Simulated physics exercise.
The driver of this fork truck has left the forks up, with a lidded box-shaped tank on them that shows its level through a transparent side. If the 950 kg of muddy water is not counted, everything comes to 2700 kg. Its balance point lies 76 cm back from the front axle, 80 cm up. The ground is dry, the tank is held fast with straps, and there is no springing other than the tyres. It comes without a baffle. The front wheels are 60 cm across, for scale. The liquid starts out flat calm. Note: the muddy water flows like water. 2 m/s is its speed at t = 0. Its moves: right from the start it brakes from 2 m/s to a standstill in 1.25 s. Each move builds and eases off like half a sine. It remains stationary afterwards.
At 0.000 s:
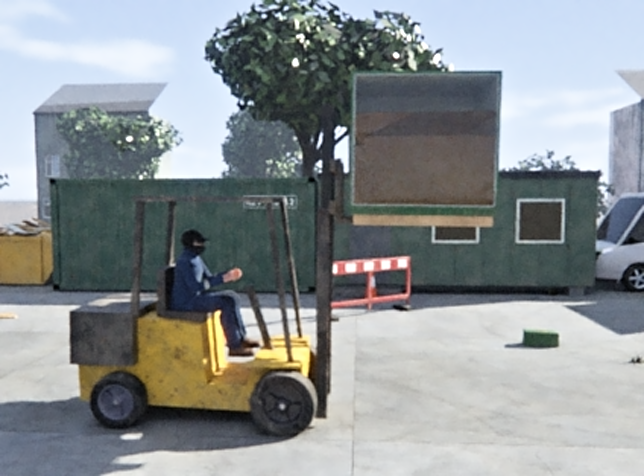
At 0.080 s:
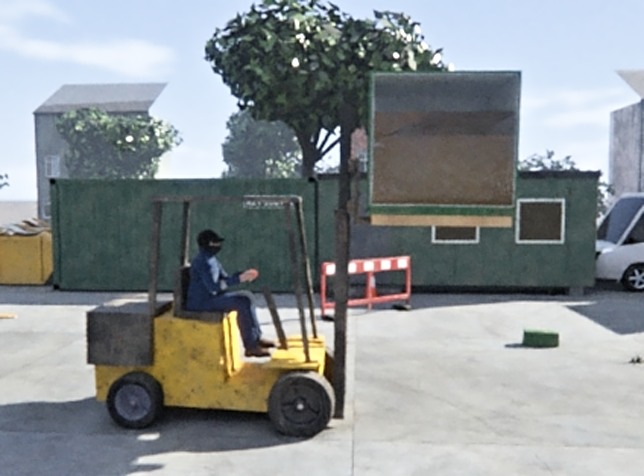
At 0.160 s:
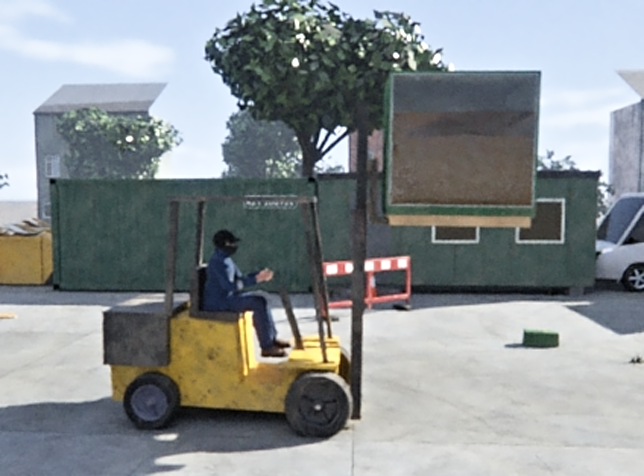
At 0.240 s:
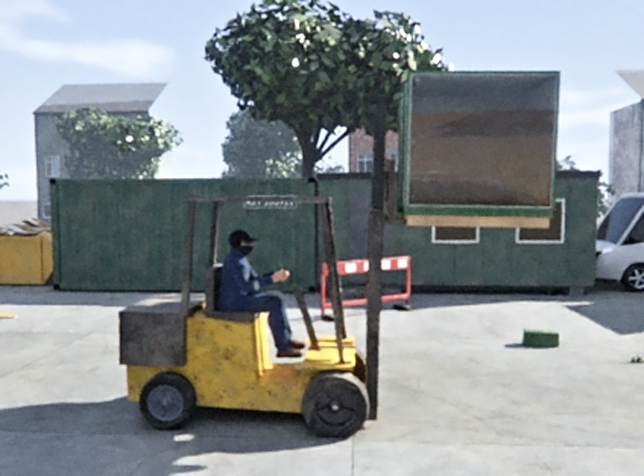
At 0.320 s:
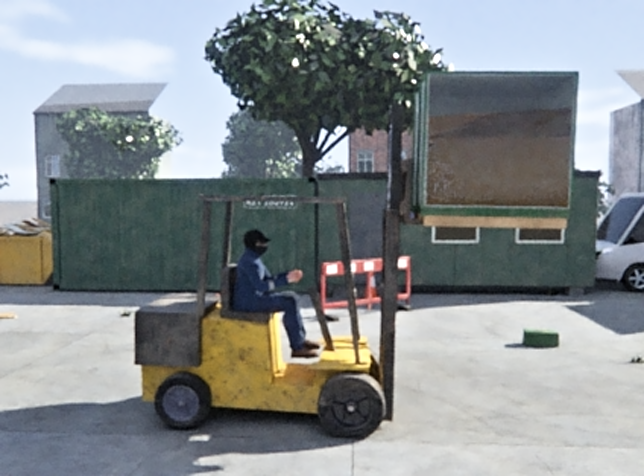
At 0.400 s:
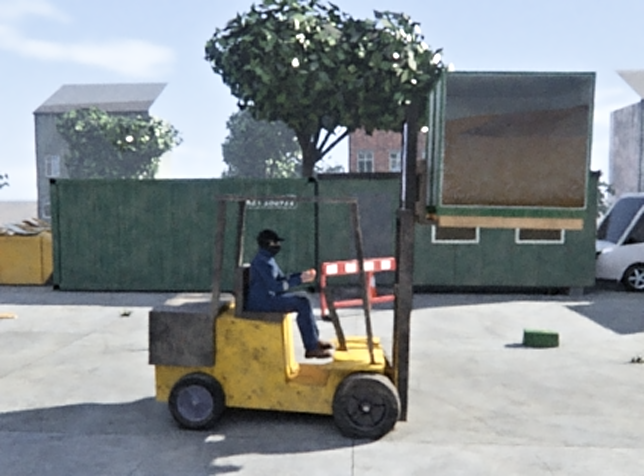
A driver in dark blue clothes and a black cap sits on a yellow forklift in a sunlit concrete yard, seen side-on by a still camera. The raised forks carry a green-edged, clear-sided tank of brown liquid, with green containers, a red-and-white barrier and trees behind. The forklift rolls steadily to the right, carrying the tank aloft, while the brown liquid's surface shifts slightly inside.
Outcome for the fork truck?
Rollover.
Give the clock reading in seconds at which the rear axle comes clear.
I'd put it around 0.60 s.
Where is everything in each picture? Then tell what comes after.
The first picture shows it reaches (476, 115) at the front; it reaches (374, 115) at the back; it rides level; the front is on the right; a wheel hub at (282, 408).
The second picture shows it reaches (496, 115) at the front; it reaches (393, 115) at the back; it rides level.
The third picture shows it reaches (515, 114) at the front; it reaches (412, 115) at the back; it rides level.
The fourth picture shows it reaches (534, 114) at the front; it reaches (430, 116) at the back; it rides level.
The fifth picture shows it reaches (552, 113) at the front; it reaches (448, 118) at the back; it rides level.
The sixth picture shows it reaches (569, 111) at the front; it reaches (464, 121) at the back; it rides level; a wheel hub at (366, 411).
By 0.60 s the lean is 1° nose down, the rear 2 cm in the air; the liquid stands 64 cm at the back and 89 cm at the front.
By 0.95 s the lean is 5° nose down, the rear 11 cm in the air; the liquid stands 61 cm at the back and 93 cm at the front.
By 1.50 s the lean is 13° nose down, the rear 35 cm in the air; the liquid stands 78 cm at the back and 79 cm at the front.
By 2.60 s it has passed 50° nose down and is going over.
